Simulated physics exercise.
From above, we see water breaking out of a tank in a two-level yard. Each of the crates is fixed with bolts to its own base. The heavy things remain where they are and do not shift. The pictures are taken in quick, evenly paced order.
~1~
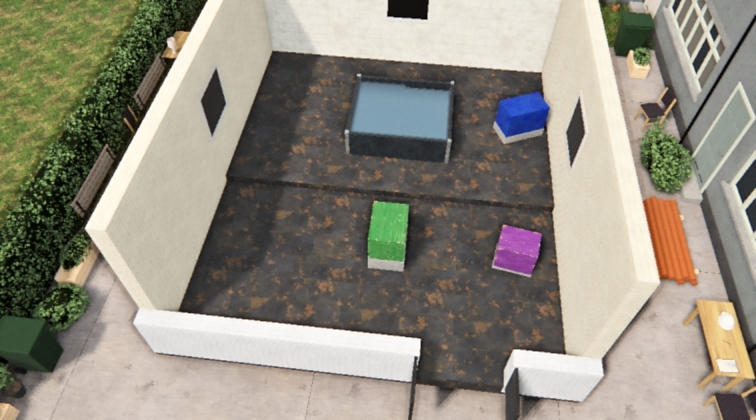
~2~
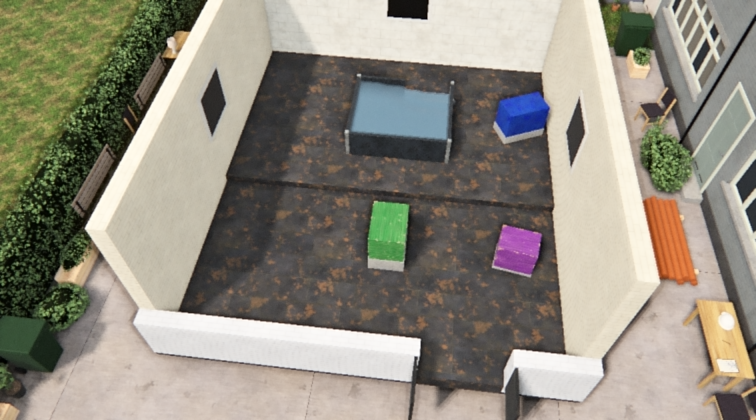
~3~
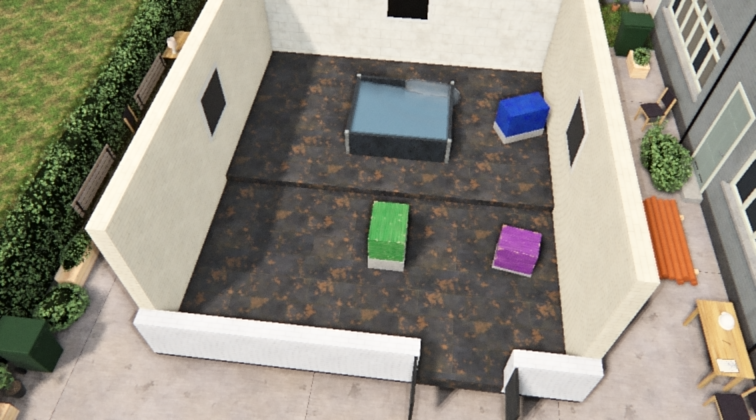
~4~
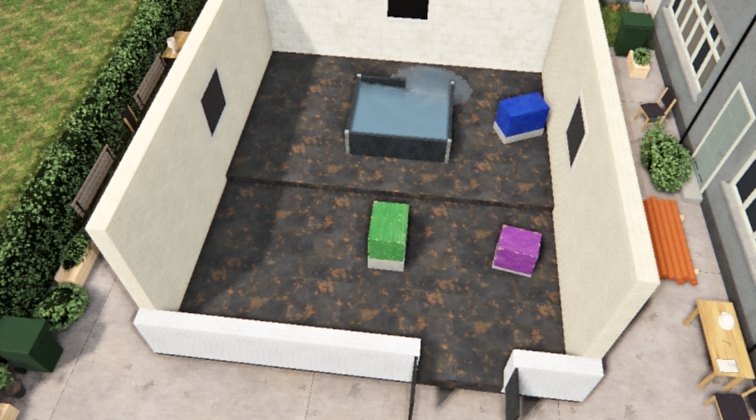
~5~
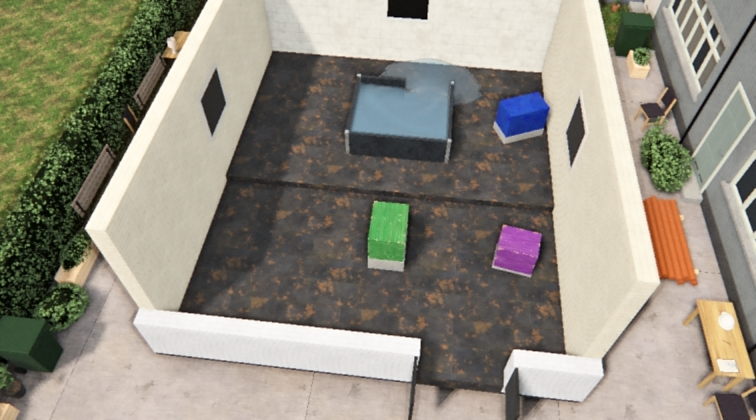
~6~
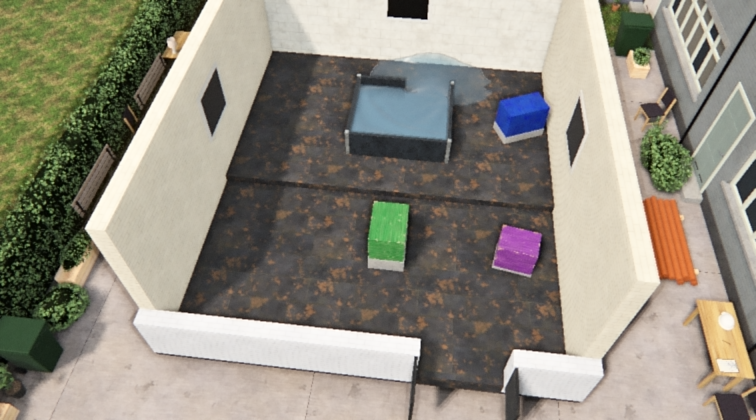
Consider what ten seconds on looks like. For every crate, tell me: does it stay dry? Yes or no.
Here is how it goes: The blue crate, no, it gets wet; the purple crate, no, it gets wet; the green crate, yes, it stays dry.
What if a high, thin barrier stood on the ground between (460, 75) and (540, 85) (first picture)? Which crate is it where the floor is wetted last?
My answer: The green-painted one.
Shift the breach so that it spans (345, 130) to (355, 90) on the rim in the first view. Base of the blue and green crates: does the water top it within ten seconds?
The blue crate is untouched and the green crate is untouched.
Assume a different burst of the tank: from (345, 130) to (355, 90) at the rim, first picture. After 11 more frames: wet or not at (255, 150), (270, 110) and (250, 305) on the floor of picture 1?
Going through them in turn: Reached by the flood, then reached by the flood, then still unsoaked.
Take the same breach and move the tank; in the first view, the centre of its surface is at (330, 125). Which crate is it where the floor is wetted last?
My pick is the green-painted one.
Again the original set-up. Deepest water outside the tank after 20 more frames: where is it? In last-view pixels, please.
I'd put it around (540, 127).
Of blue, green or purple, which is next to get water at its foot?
That would be the one in blue.
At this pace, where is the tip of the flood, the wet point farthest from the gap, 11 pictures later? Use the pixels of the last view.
Front's tip: Near (280, 55).
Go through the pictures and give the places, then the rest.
The first picture shows still water in the water tank at (402, 110).
In the second picture, the front is at a hidden place, out from the gap on the water tank's far side.
In the third picture, the front is at a hidden place, out from the gap on the water tank's far side.
In the fourth picture, water pours out on the water tank's far side and has run to (419, 68).
In the fifth picture, the front is at (457, 66), out from the gap on the water tank's far side.
In the sixth picture, the front is at (476, 68), out from the gap on the water tank's far side.
A moment on, water covers 10 % of the floor; the blue crate not reached, the purple crate not reached, the green crate not reached.
Next, water covers 15 % of the floor; the blue crate water round its plinth, the purple crate not reached, the green crate not reached.
Then, water covers 30 % of the floor; the blue crate water round its plinth, the purple crate not reached, the green crate not reached.
Later, water covers 50 % of the floor; the blue crate water round its plinth, the purple crate water round its plinth, the green crate not reached.
In the end, water covers 90 % of the floor; the blue crate was topped, the purple crate was topped, the green crate stayed above the water.
